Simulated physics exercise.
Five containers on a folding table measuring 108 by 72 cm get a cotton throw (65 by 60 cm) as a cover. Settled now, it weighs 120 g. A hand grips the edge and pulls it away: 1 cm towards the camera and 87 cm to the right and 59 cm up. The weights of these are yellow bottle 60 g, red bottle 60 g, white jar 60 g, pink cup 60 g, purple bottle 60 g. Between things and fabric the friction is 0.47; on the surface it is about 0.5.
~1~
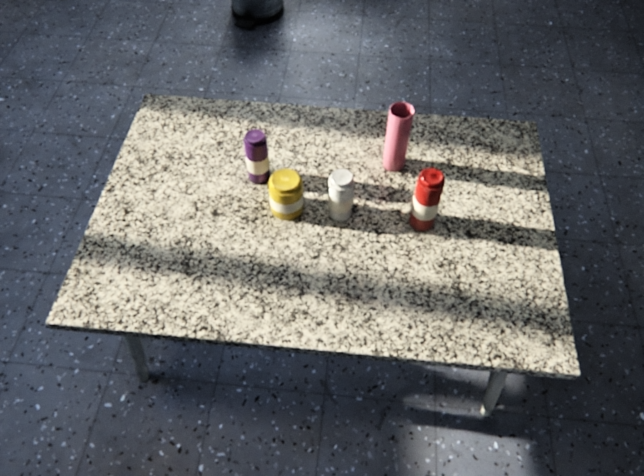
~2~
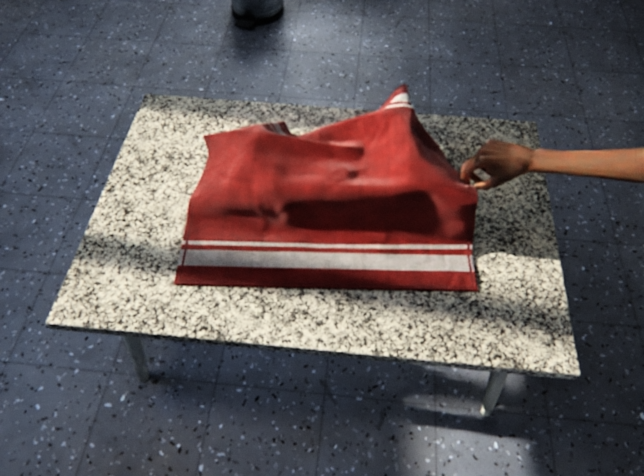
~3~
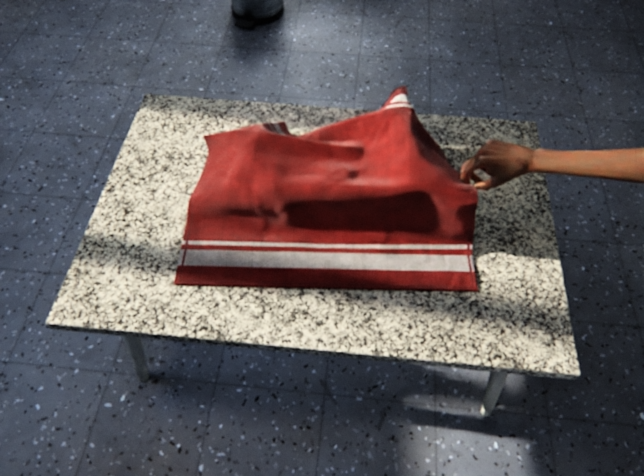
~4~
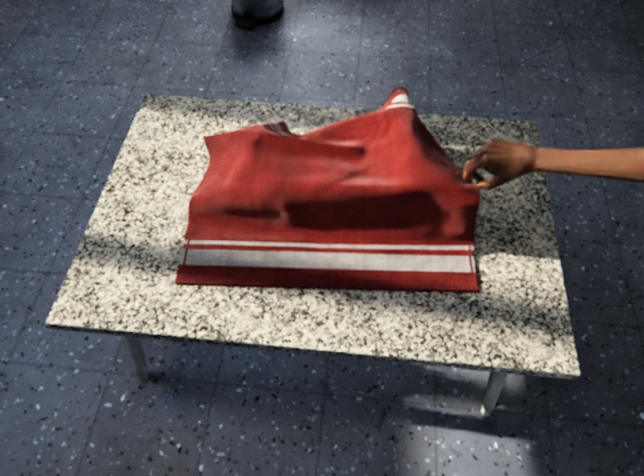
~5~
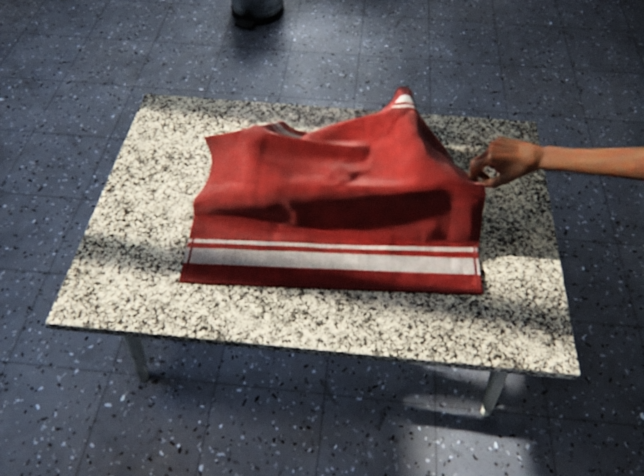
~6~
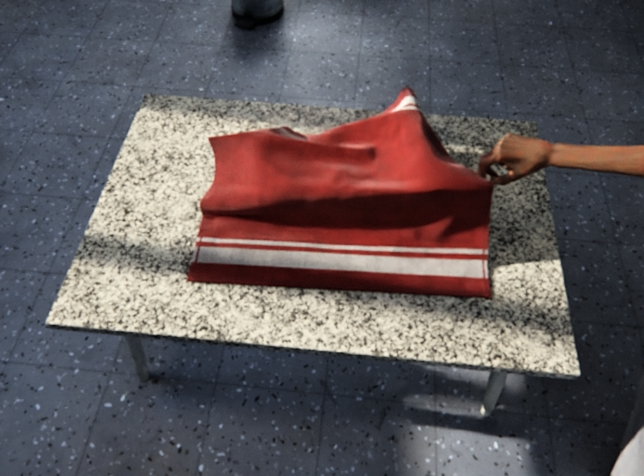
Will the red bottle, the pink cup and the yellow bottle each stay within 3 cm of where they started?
Outcome: The red bottle fails to hold its ground. The pink cup fails to hold its ground. The yellow bottle holds its ground.
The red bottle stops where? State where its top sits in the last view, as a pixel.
Around (479, 222).
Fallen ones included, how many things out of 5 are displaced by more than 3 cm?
After counting, the figure is 4.
Next, middle of the cotton throw at (445, 171); pink cup on its side, 12 cm off its start, red bottle 2 cm off its start, purple bottle 5 cm off its start.
Then, middle of the cotton throw at (642, 162); red bottle on its side, 13 cm off its start, pink cup on its side, 12 cm off its start, purple bottle on its side, 16 cm off its start.
After that, middle of the cotton throw at a place out of view; pink cup on its side, 14 cm off its start at (432, 190), red bottle on its side, 13 cm off its start at (479, 221), purple bottle on its side, 25 cm off its start at (347, 136).
Later, middle of the cotton throw at a place out of view; pink cup on its side, 14 cm off its start, red bottle on its side, 13 cm off its start, purple bottle on its side, 33 cm off its start.
At the end, middle of the cotton throw at a place out of view; pink cup on its side, 14 cm off its start at (431, 191), red bottle on its side, 13 cm off its start at (479, 222), yellow bottle 1 cm off its start at (288, 178), purple bottle over the edge.
